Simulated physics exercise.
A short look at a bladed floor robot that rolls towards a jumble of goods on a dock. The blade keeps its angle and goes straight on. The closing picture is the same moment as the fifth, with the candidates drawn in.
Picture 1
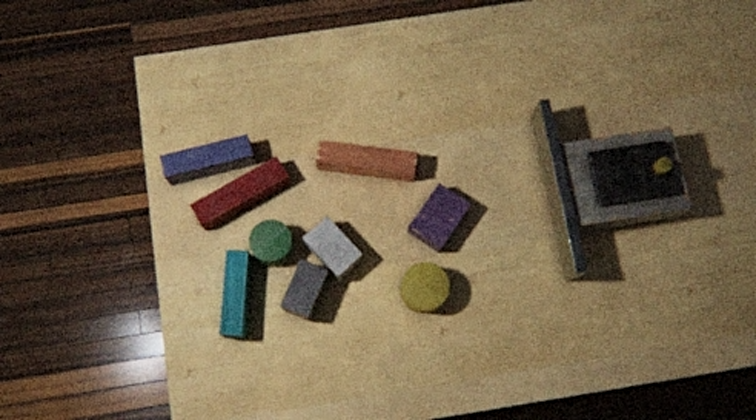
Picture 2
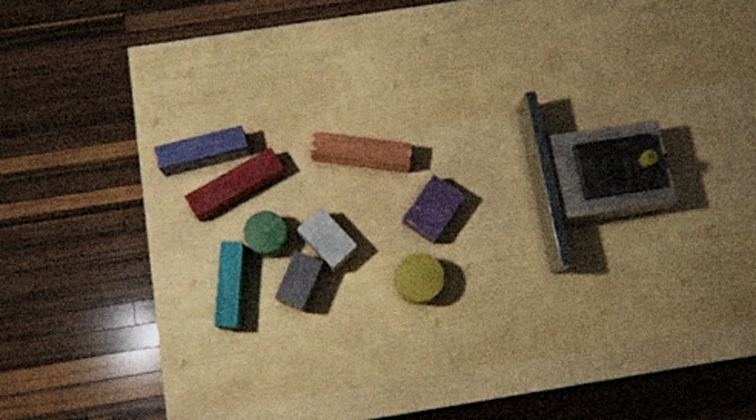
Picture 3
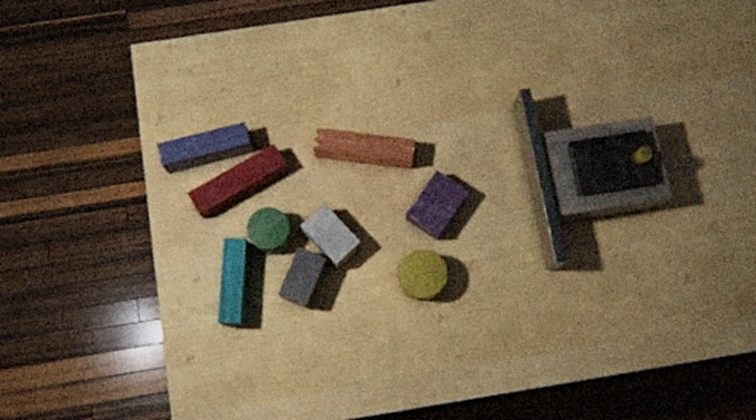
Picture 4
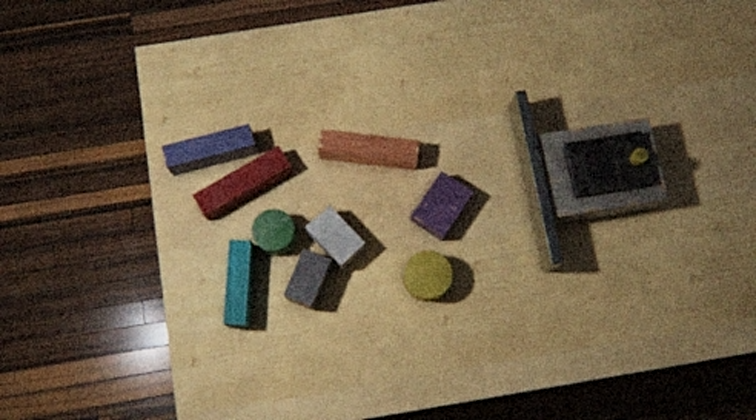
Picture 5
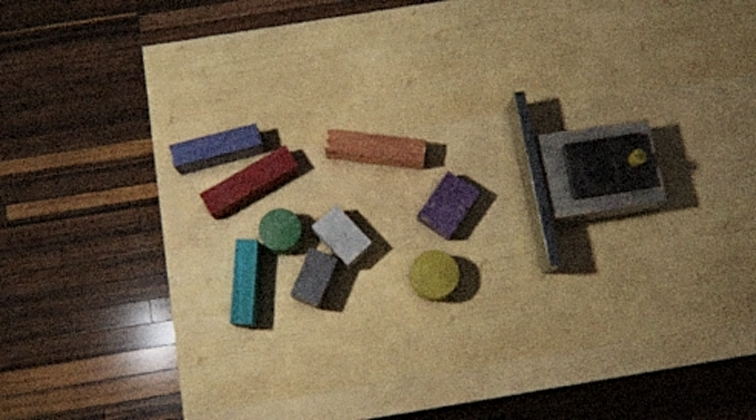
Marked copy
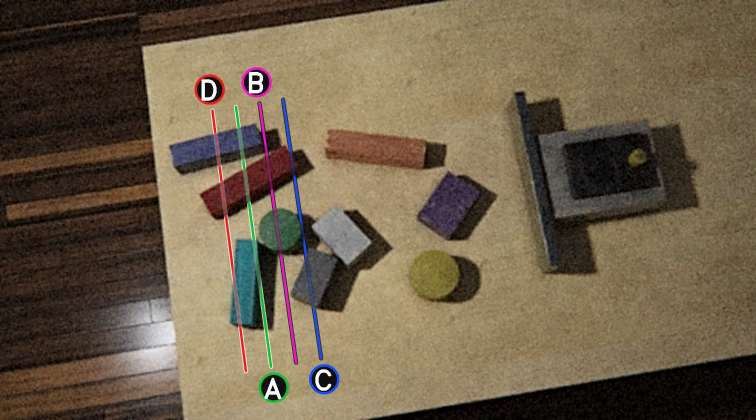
On a pale wooden platform above dark planks, a grey bladed robot edging slightly left towards a scattered group of unmoving coloured goods.
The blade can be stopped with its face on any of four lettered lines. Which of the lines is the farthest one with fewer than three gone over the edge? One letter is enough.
A.
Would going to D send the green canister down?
By then, yes.
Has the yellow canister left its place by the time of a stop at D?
Yes.
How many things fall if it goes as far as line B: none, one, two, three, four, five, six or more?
The count is none.
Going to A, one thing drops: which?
It is the green canister.
On the marked copy, A at (253, 233); B at (277, 229); C at (301, 225); D at (229, 236).
Following A. Soon after the start, robot (500, 182); yellow canister (418, 279); orange bar (368, 150).
Later, robot (398, 199); blue bar (208, 150); turquoise stick (228, 289).
In the end, robot (317, 212); green canister over the edge; turquoise stick (172, 313); one fallen.
As for the rest, B is within the limit but short; C is within the limit but short; D drops three.
